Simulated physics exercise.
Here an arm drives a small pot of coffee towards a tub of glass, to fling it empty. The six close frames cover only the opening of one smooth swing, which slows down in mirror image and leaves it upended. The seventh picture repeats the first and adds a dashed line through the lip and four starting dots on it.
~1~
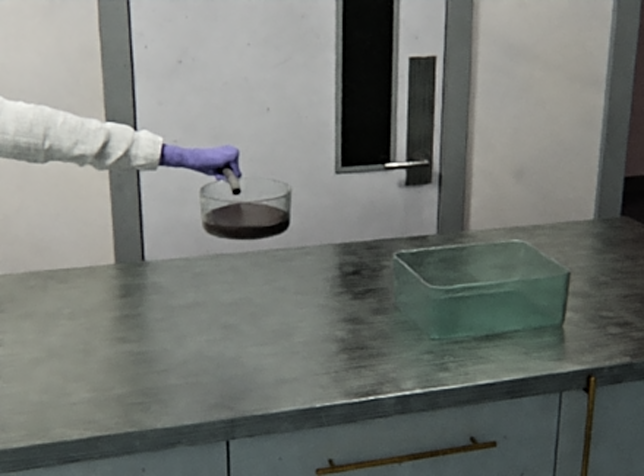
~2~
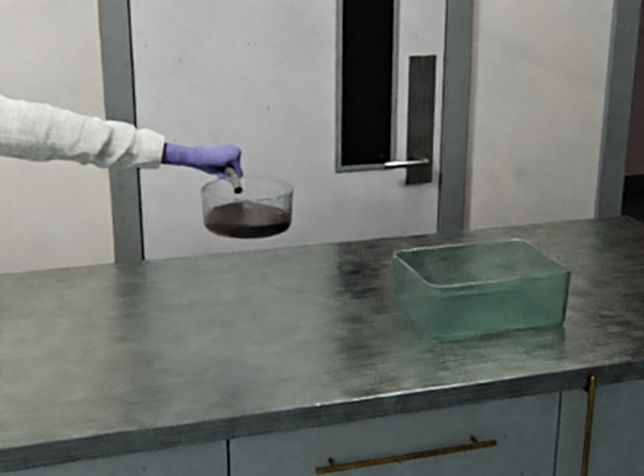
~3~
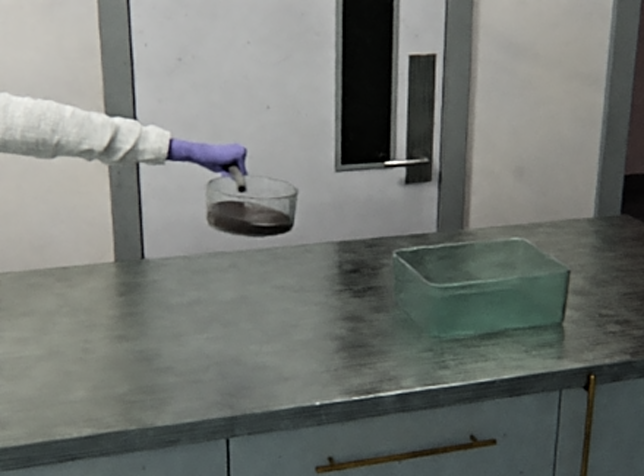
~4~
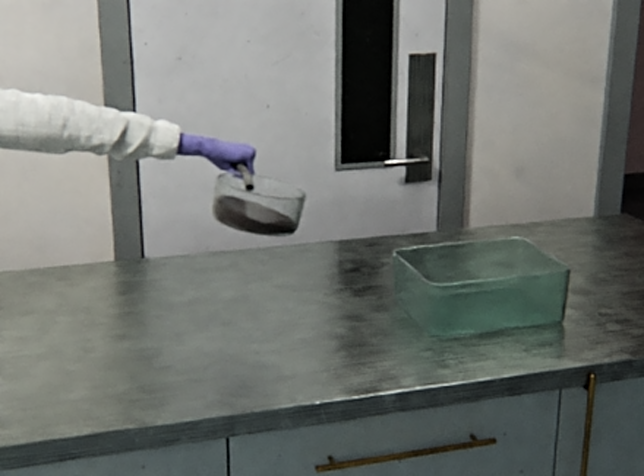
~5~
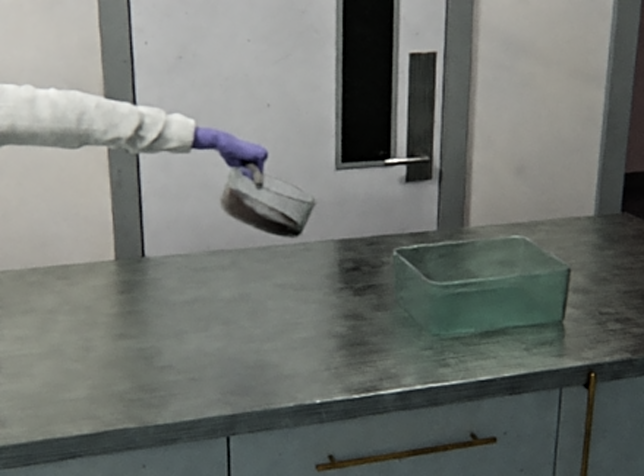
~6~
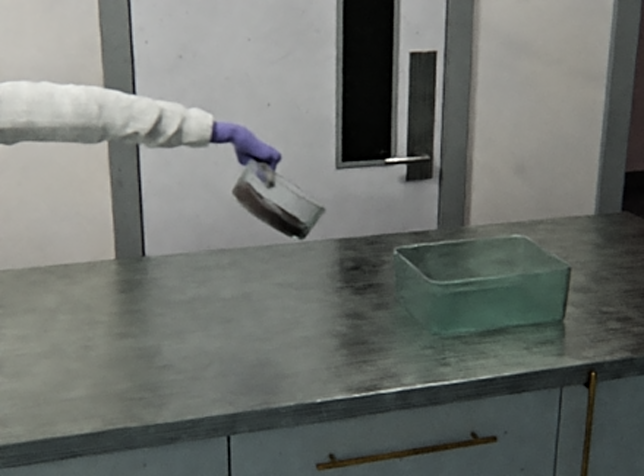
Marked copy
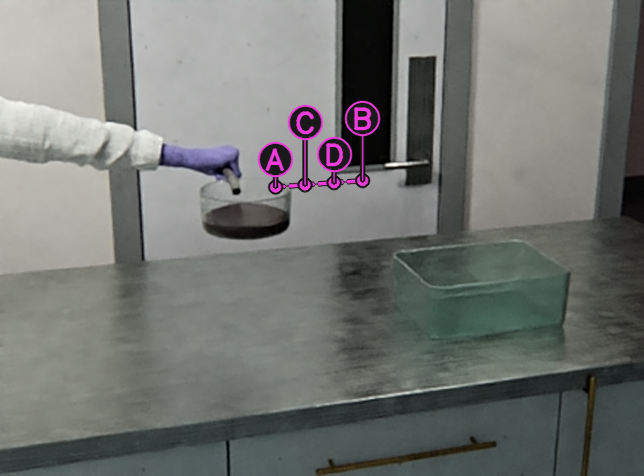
A gloved hand moves a clear pot of dark liquid slightly right, tilting it steadily rightward.
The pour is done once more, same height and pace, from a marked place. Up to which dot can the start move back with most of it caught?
Take C.
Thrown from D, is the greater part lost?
No, not at all.
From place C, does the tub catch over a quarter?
Yes.
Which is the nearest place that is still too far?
Here it is place A.
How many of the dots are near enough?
Three of them.
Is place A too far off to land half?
Yes, it does.
On the marked copy, A at (275, 187); B at (362, 180); C at (305, 184); D at (334, 182).
If A is chosen, about 23 % lands in the tub, 73 % falls short and 4 % goes beside or beyond.
If B is chosen, about 83 % lands in the tub, 6 % falls short and 11 % goes beside or beyond.
If C is chosen, about 69 % lands in the tub, 23 % falls short and 8 % goes beside or beyond.
If D is chosen, about 77 % lands in the tub, 8 % falls short and 15 % goes beside or beyond.
